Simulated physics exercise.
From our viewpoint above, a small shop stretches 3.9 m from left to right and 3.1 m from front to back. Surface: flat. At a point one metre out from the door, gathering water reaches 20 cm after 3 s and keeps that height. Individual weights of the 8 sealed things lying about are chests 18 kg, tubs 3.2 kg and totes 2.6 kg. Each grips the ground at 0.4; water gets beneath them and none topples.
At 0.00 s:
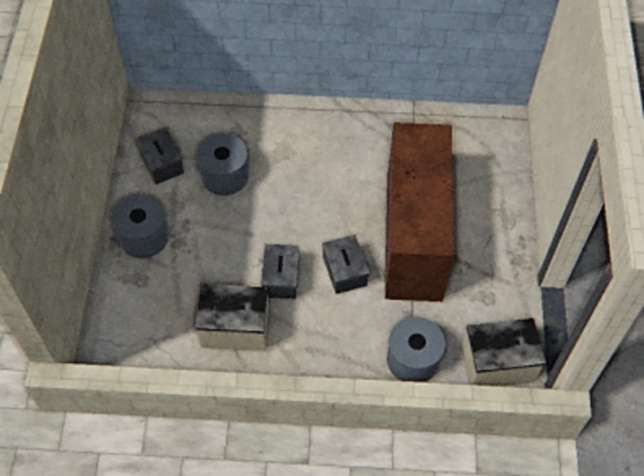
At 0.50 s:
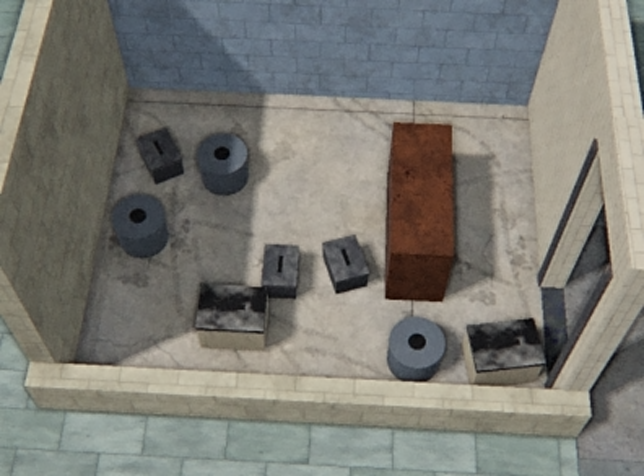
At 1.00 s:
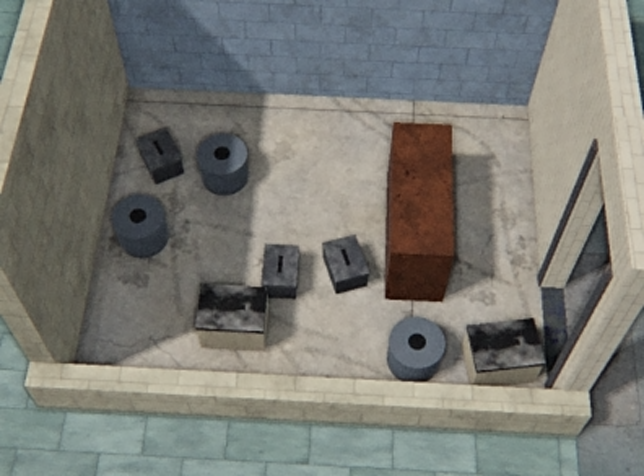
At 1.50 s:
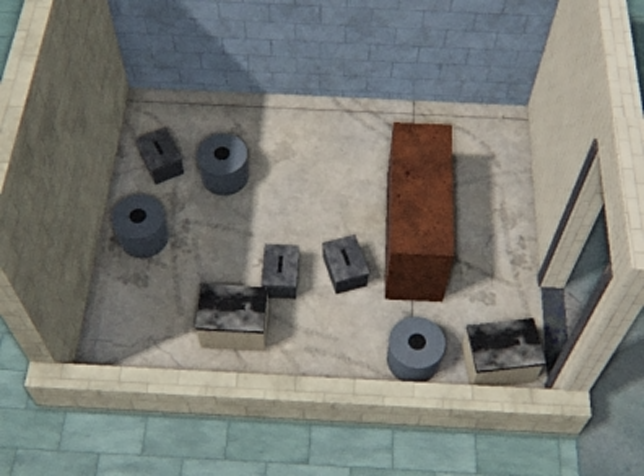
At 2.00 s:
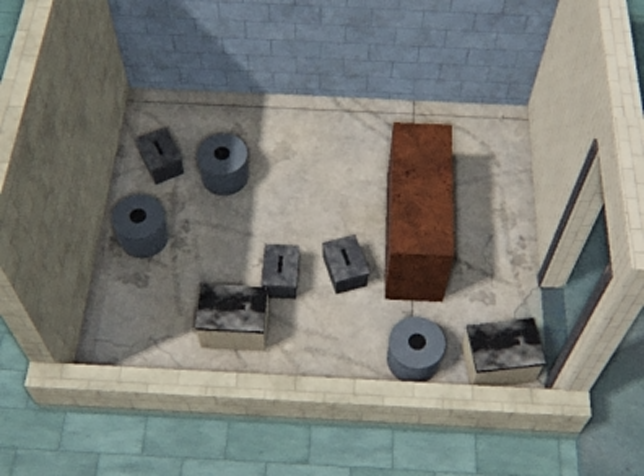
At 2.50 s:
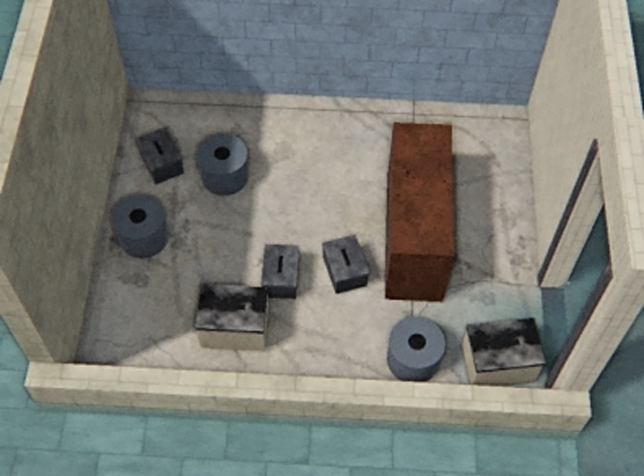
A small walled room holding a rust-brown block, tubs and chests, all staying still as greenish water spreads outside and enters the doorway.
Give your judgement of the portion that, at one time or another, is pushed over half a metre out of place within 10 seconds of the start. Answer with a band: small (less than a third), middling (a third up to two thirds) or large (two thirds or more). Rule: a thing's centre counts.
Large.
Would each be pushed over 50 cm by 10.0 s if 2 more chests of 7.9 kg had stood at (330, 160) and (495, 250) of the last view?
First one stays within it, second one exceeds it.
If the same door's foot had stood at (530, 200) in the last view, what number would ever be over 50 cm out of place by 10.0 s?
Then it comes to 7.
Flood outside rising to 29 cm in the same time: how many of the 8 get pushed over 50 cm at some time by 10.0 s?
In that case the number is 8.
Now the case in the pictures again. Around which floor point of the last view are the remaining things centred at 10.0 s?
That lands at roughly (257, 170).
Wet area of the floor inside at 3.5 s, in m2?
About 2.5 m2 is covered.
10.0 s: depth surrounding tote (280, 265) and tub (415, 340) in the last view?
About 10 and 10 cm.
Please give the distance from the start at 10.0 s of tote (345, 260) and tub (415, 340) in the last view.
In turn: 60 cm, 300 cm.
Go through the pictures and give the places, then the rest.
The first frame shows a chest at (506, 344) rests on the ground; a tub at (417, 342), on the bottom; 0.0 m2 under water; 0 of 8 have shifted.
The second frame shows a chest at (506, 344) rests on the ground; a tub at (417, 342), on the bottom; water covers 0.0 m2; 0 of 8 have shifted.
The third frame shows a chest at (506, 344), on the bottom; a tub at (417, 342) rests on the ground; water covers 0.0 m2; 0 of 8 have shifted.
The fourth frame shows a chest at (506, 344) rests on the ground; a tub at (417, 342) rests on the ground; 0.0 m2 under water; 0 of 8 have shifted.
The fifth frame shows a chest at (506, 344), on the bottom; a tub at (417, 342) rests on the ground; water covers 0.1 m2; 0 of 8 have shifted.
The sixth frame shows a chest at (506, 344), on the bottom; a tub at (417, 342), on the bottom; 0.6 m2 under water; 0 of 8 have shifted.
After 3.5 s 0 of 8 are over 50 cm from their spots; 0 afloat.
After 4.5 s 2 of 8 are over 50 cm from their spots; 1 afloat.
After 7.0 s 4 of 8 are over 50 cm from their spots; 2 afloat.
After 10.0 s 7 of 8 are over 50 cm from their spots, and 8 have been at some point; 7 afloat.
